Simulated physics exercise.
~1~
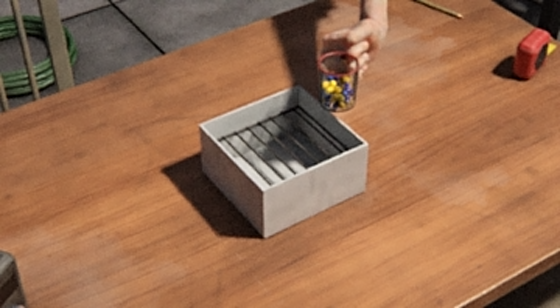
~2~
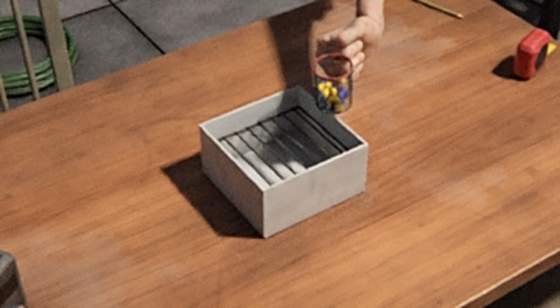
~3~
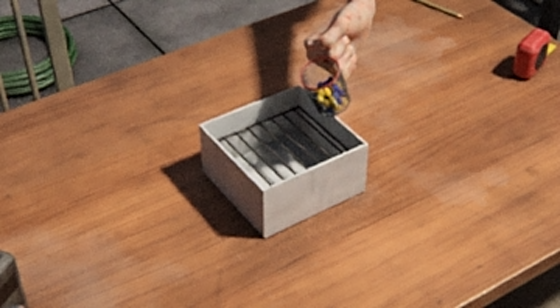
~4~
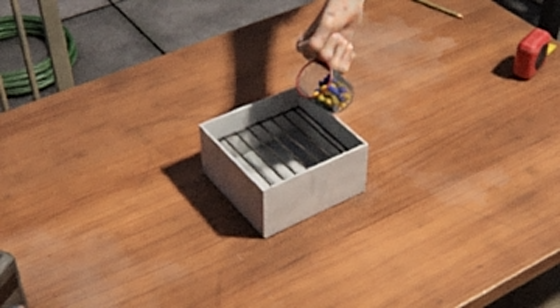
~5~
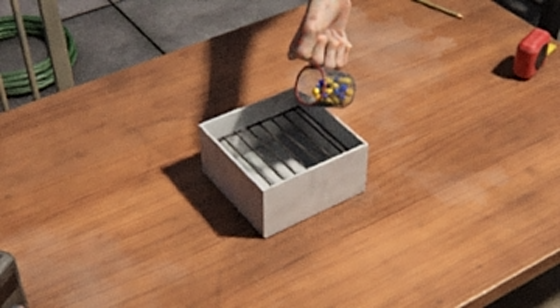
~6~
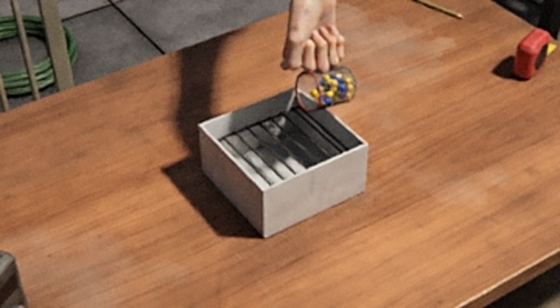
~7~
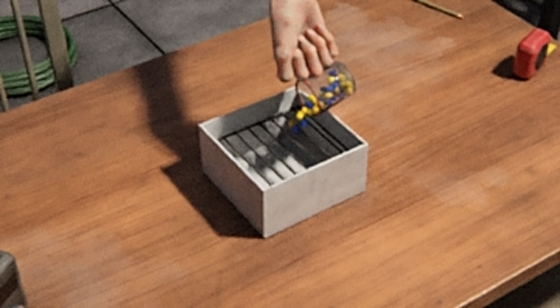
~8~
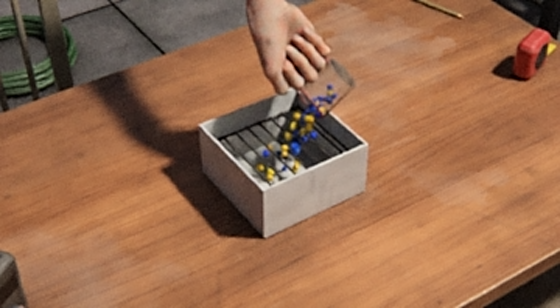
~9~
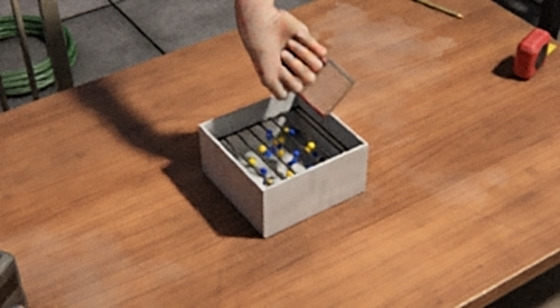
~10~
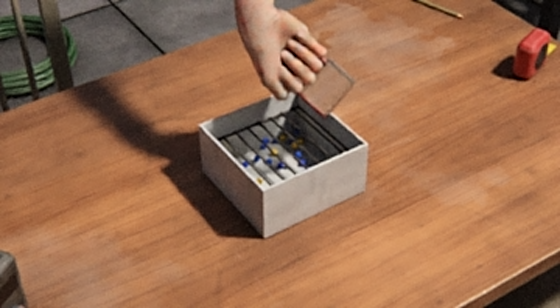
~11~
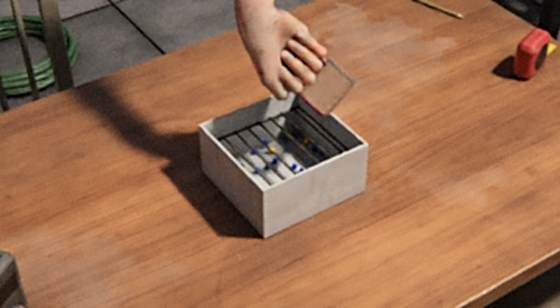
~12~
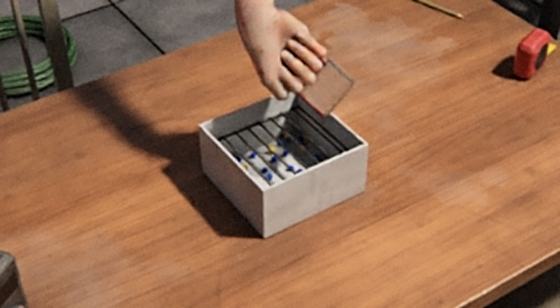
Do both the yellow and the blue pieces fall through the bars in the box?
Yes, both colours fall through and end up below the bars, with just a few yellow ones seeming to stay on top.
A hand held a clear cup of yellow and blue pieces over a pale box with thin bars across it, then tipped it until they poured in, and nearly all of both colours dropped through the gaps to the bottom.
